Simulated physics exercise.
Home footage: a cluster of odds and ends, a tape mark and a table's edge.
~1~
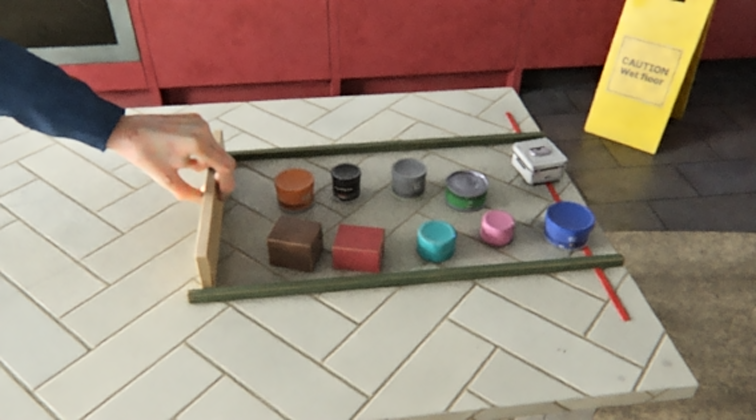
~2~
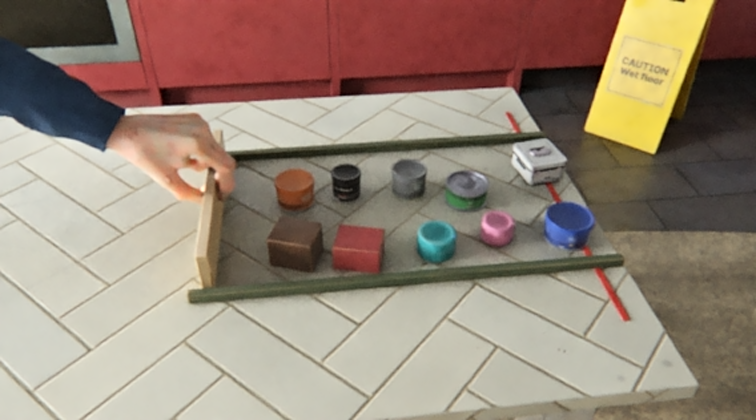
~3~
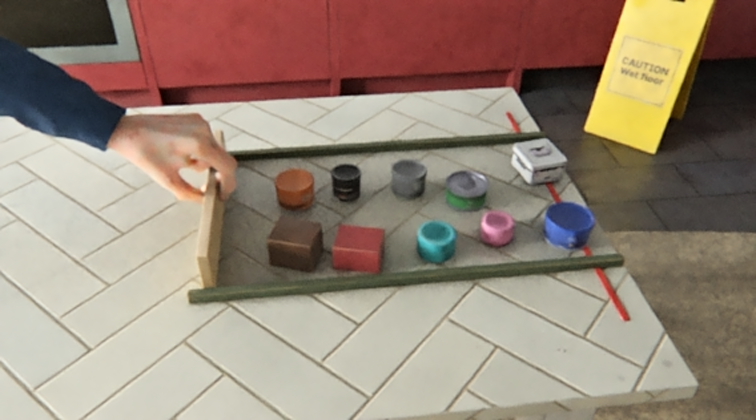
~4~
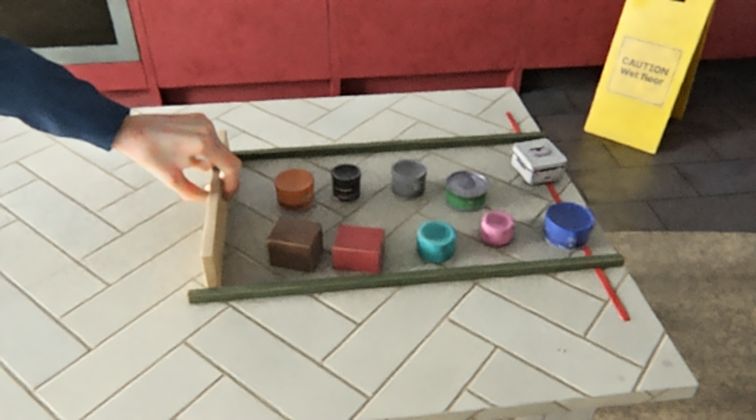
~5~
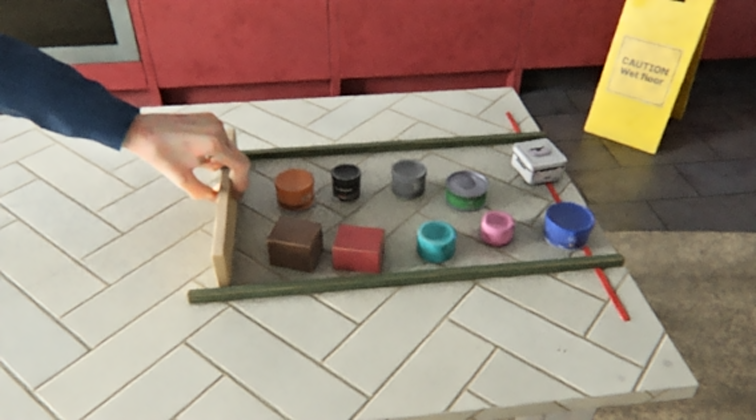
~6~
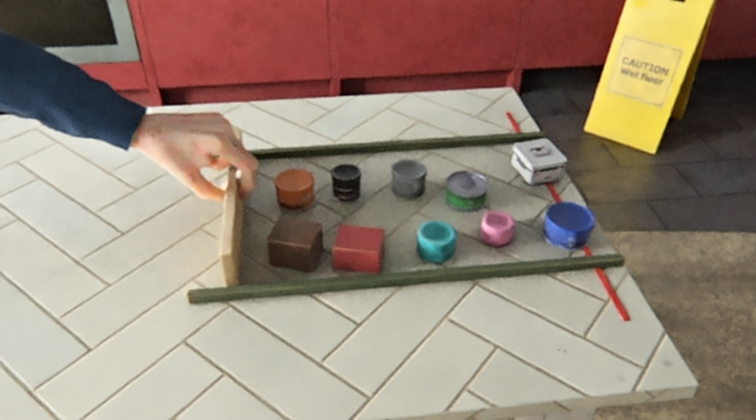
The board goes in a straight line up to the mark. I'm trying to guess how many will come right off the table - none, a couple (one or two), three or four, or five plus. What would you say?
I would say five plus.
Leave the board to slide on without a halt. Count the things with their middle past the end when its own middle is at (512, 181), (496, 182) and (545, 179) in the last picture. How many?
Place by place: 3, 2 and 6.
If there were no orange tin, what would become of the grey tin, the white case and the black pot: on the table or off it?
So: The grey tin goes down, the white case goes down, the black pot does not drop.
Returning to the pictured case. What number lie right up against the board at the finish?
It adds up to 4.
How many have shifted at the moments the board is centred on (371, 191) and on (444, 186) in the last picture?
So 8, and at the other place 9.
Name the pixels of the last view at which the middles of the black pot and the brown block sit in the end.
Final pixels, roughly: (551, 150) for the first, (597, 215) for the other.
Soon after, none off yet; white case at rest near (538, 162); blue pot at rest near (568, 227); pink lid displaced about its own width near (519, 224).
In the end, the number that fall off is five or more; gone, red block, grey tin, turquoise lid, pink lid, blue pot and white case.
